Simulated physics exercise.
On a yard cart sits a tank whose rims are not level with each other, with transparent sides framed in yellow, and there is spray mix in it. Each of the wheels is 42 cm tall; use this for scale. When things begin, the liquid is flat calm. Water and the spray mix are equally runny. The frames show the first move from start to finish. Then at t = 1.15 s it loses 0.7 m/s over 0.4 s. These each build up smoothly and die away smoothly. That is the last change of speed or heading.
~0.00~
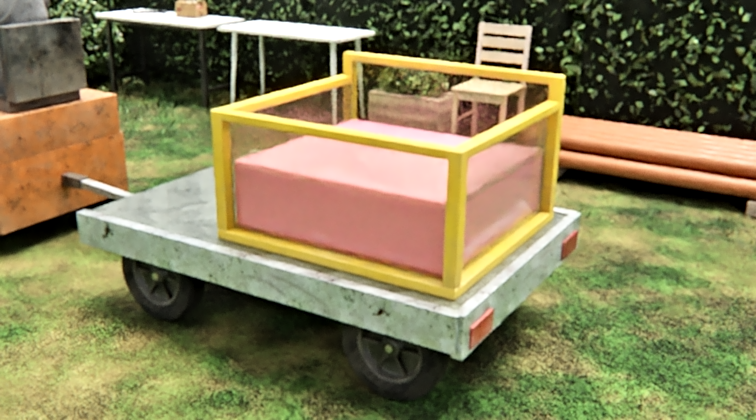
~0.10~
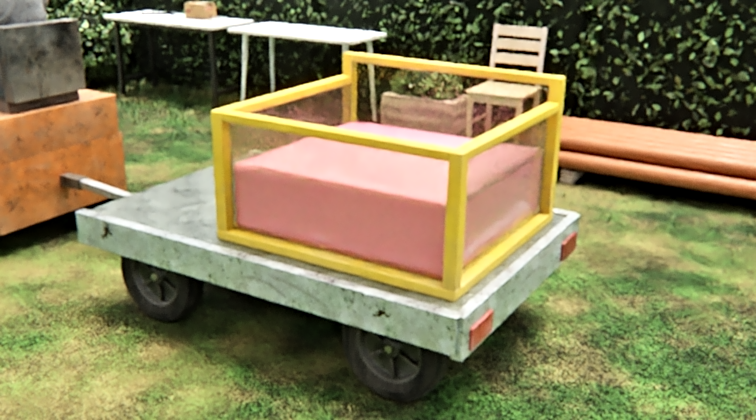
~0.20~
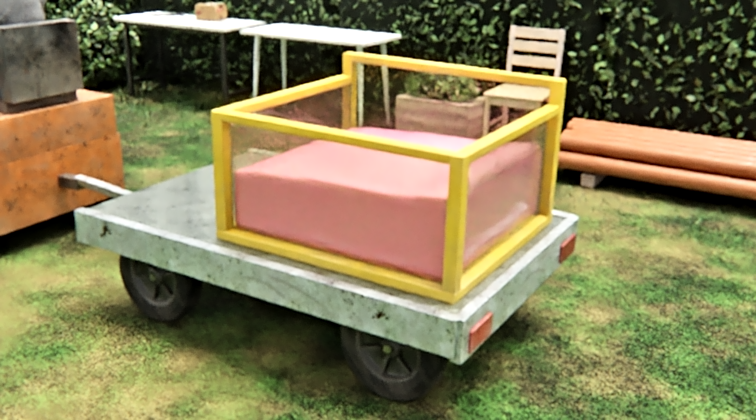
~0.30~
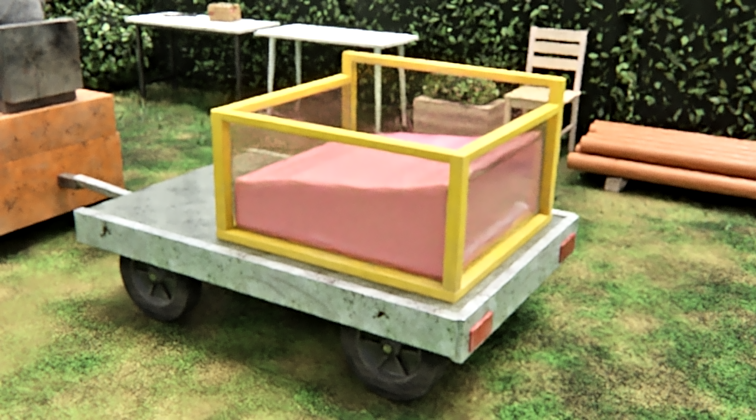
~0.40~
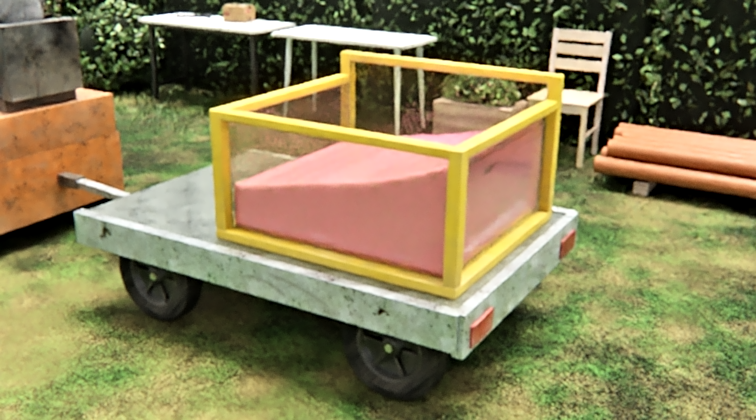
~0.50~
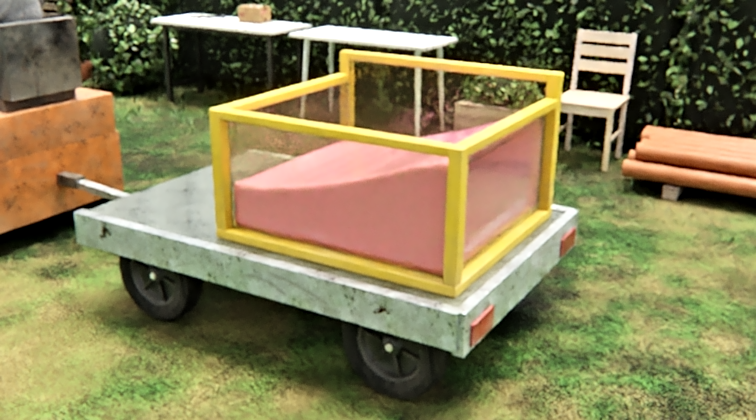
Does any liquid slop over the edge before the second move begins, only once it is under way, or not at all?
It spills not at all.
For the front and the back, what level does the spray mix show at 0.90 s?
Around 32 cm toward the front, with 26 cm behind.
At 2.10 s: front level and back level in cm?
Front: 22 cm; back: 40 cm.
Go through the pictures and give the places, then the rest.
In the first picture, the spray mix reaches (259, 159) at the front end; it reaches (442, 195) at the back end; no slope yet; the front is on the left, levels are read along the near wall; a wheel hub at (385, 352).
In the second picture, the spray mix reaches (259, 159) at the front end; it reaches (442, 196) at the back end; no slope yet.
In the third picture, the spray mix reaches (259, 168) at the front end; it reaches (443, 188) at the back end; it is heaped 5° towards the back.
In the fourth picture, the spray mix reaches (259, 174) at the front end; it reaches (444, 179) at the back end; it is heaped 9° towards the back.
In the fifth picture, the spray mix reaches (259, 180) at the front end; it reaches (444, 164) at the back end; it is heaped 14° towards the back.
In the sixth picture, the spray mix reaches (259, 181) at the front end; it reaches (443, 160) at the back end; it is heaped 15° towards the back; a wheel hub at (385, 351).
After 0.90 s it stands 26 cm high behind and 32 cm in front; all of it is still inside.
After 1.50 s it stands 15 cm high behind and 34 cm in front; all of it is still inside.
After 2.10 s it stands 39 cm high behind and 22 cm in front; all of it is still inside.
After 4.53 s all of it is still inside.
